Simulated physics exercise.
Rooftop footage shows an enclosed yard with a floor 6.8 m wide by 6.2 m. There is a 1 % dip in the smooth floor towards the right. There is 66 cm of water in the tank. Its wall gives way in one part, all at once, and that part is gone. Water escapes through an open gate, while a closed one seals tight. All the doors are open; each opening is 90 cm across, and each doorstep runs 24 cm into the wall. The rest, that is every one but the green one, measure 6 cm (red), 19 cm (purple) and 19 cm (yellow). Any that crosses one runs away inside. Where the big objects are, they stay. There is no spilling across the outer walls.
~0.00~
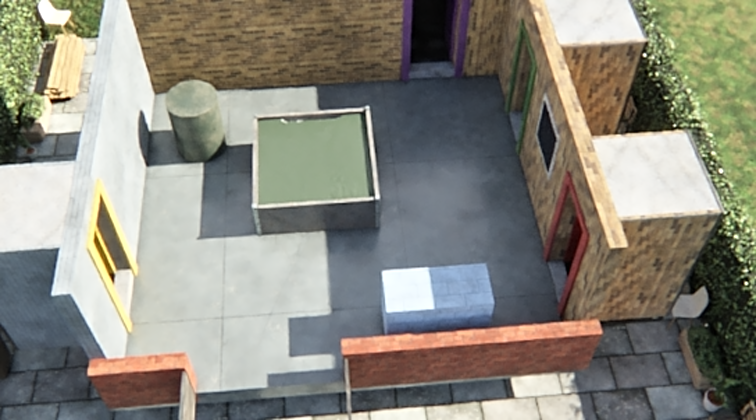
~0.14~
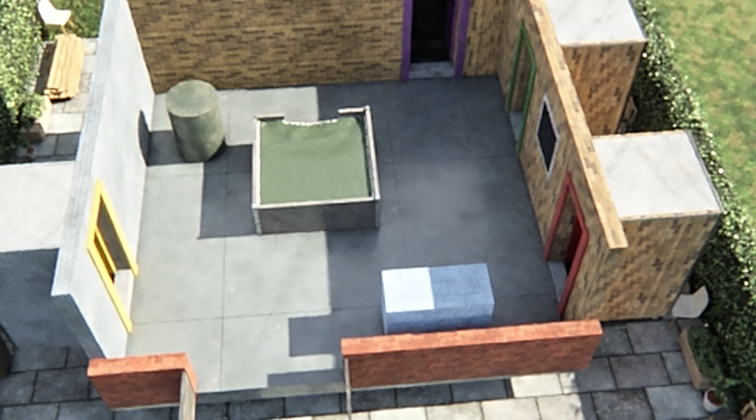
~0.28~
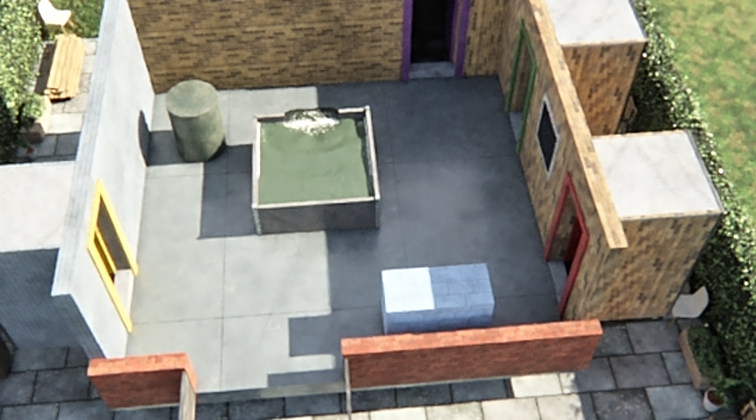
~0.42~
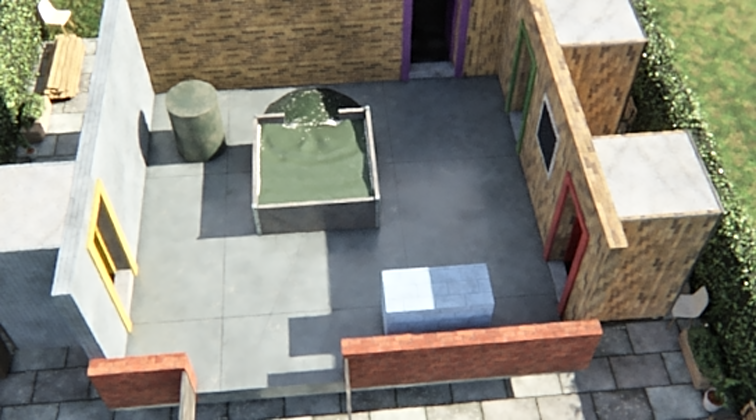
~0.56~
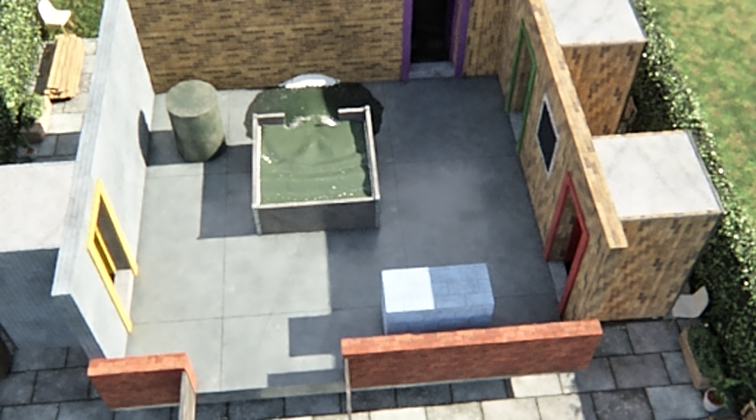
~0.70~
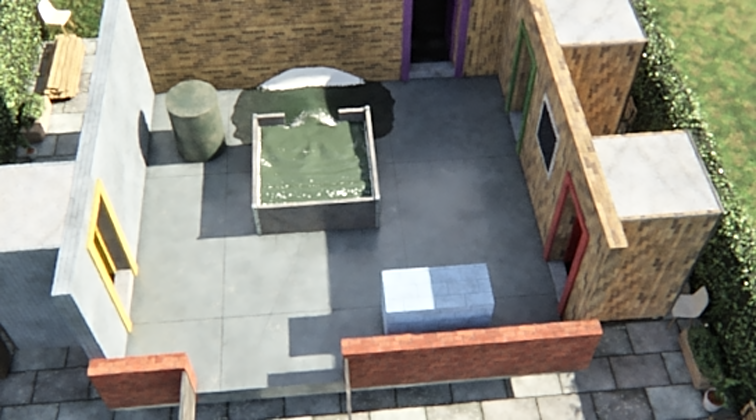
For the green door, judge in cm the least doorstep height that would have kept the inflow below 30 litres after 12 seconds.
A doorstep of about 11.5 cm.
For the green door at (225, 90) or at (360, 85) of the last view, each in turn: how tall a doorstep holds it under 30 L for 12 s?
In turn: Roughly 10.5 cm, roughly 21 cm.
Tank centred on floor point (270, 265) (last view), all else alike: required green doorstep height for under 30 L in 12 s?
Minimum: Approx. 11.0 cm.
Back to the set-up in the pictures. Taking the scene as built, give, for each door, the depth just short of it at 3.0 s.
Green door 17 cm, red door 0 cm, purple door 8 cm, yellow door 0 cm.
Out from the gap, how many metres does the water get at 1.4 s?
The front is some 3.2 m out.
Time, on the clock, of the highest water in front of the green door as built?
It peaks around 3.0 s.
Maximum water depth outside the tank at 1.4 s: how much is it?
Around 42 centimetres.
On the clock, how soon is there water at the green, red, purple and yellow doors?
Green at 2.2 seconds, red at 3.8 seconds, purple at 1.2 seconds, yellow at 3.6 seconds.
After 1.4 s water covers 15 % of the floor, deepest (42 cm) near (303, 87); it has not reached the green door.
After 3.0 s water covers 35 % of the floor, deepest (29 cm) near (154, 102); 17 cm at the green door, 6 litres in over its 9 cm doorstep.
After 12.0 s water covers 95 % of the floor, deepest (10 cm) near (493, 77); 8 cm at the green door, 59 litres in over its 9 cm doorstep.
At the green door as built, the water arrived by 2.3 s and peaked near 17 cm at 3.0 s.
With a doorstep of 10 cm, 45 litres would have come in within the 12 s; with 13.5 cm, 13 litres. So under 30 litres takes about 11.5 cm.
